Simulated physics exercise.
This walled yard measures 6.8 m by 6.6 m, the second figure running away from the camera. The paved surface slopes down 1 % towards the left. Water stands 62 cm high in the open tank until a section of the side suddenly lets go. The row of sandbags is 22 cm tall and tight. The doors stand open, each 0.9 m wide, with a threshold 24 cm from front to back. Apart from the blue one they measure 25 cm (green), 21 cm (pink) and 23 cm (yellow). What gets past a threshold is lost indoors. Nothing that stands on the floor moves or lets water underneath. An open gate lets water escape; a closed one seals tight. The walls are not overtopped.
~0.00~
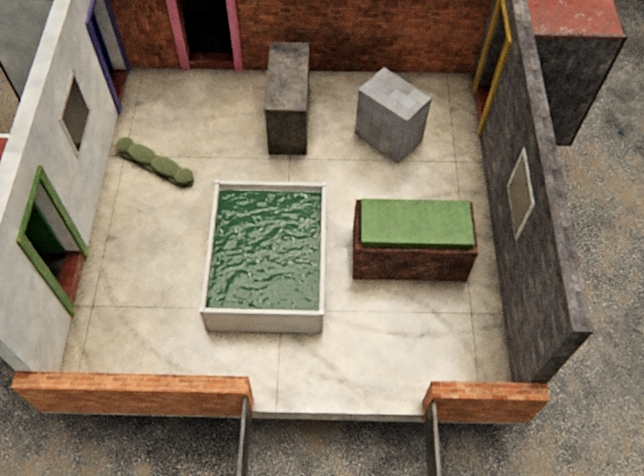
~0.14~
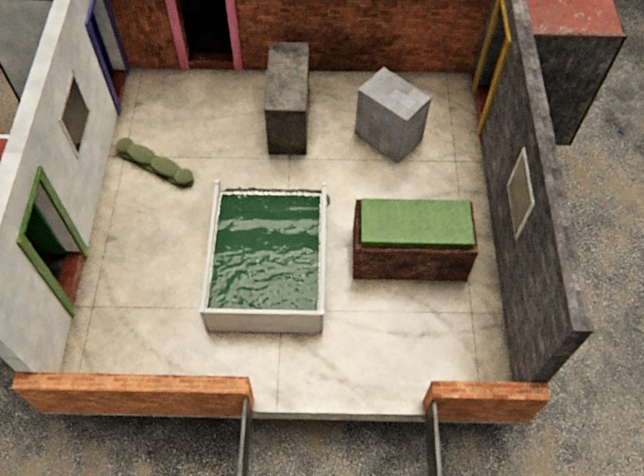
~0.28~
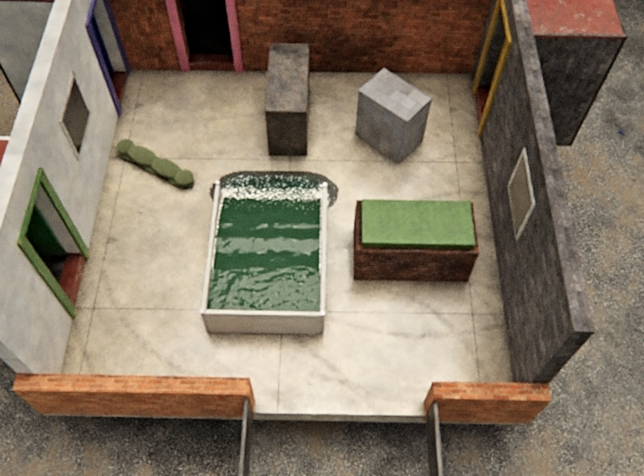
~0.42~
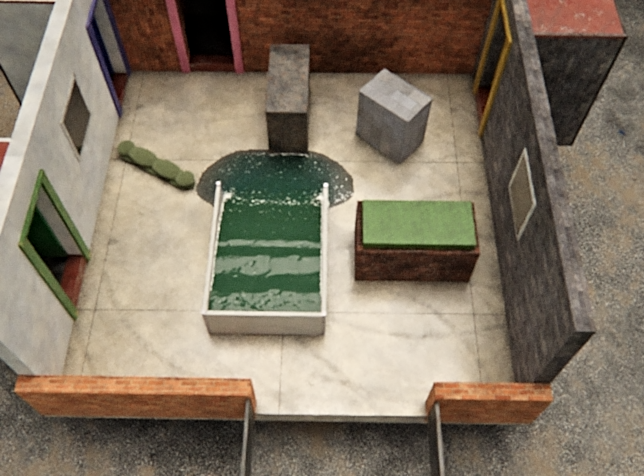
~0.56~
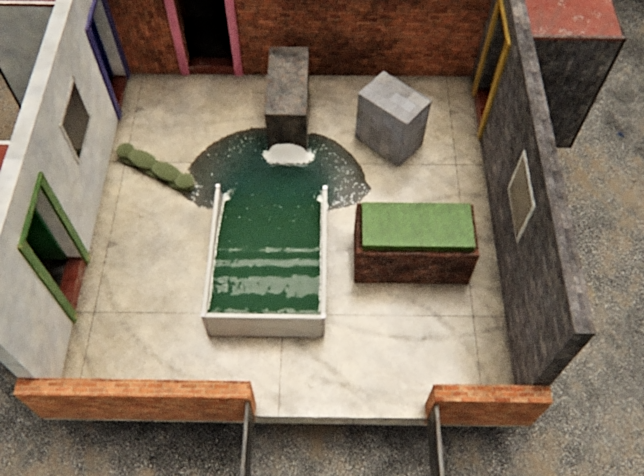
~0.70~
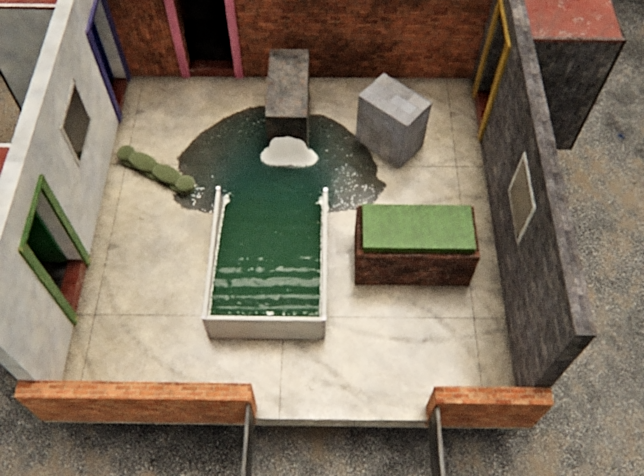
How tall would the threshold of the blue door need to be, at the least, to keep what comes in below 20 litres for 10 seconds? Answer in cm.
Some 28 cm above the ground.
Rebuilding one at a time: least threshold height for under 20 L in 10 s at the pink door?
About 18 cm at pink.
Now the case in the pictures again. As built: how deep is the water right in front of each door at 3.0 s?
Depths in cm: Green 0, pink 19, blue 30, yellow 3.
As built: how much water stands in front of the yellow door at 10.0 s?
Some 6.5 cm.
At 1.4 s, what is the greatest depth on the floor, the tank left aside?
Roughly 42 cm.
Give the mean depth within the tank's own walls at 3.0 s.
About 16 cm.
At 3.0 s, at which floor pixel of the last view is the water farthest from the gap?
Around (466, 82).
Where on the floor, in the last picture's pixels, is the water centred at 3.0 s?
Around (269, 168).
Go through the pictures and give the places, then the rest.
The first frame shows the open tank at (267, 246) is whole and still, 62 cm deep; the blue door at (110, 52) is dry.
In the second frame, water pours out on the far side and has run 0.3 m, to a hidden place; about 8 cm deep outside, 62 cm at the back.
In the third frame, the front is at (237, 176), 0.7 m from the gap on the far side; 1.3 m2 of floor is wet, 62 cm left at the back.
In the fourth frame, water pours out on the far side and has run 1.3 m, to (256, 153); about 9 cm deep outside, 62 cm at the back.
In the fifth frame, the gap is on the far side, the front 1.8 m out at (251, 132); the back of the open tank holds 62 cm.
In the sixth frame, the gap is on the far side, the front 2.4 m out at (260, 110); the back of the open tank holds 55 cm; 1.9 m in a straight line remain to the blue door at (111, 60).
After 1.4 s water covers 30 % of the floor, deepest (42 cm) near (278, 168); it has not reached the blue door.
After 3.0 s water covers 45 % of the floor, deepest (31 cm) near (126, 93); 30 cm at the blue door, 86 litres in over its 11 cm threshold.
After 10.0 s water covers 85 % of the floor, deepest (12 cm) near (133, 151); 11 cm at the blue door, 239 litres in over its 11 cm threshold.
At the blue door as built, the water arrived by 2.0 s and peaked near 32 cm at 2.8 s.
With a threshold of 24 cm, 41 litres would have come in within the 10 s; with 32 cm, 9 litres. So under 20 litres takes about 28 cm.
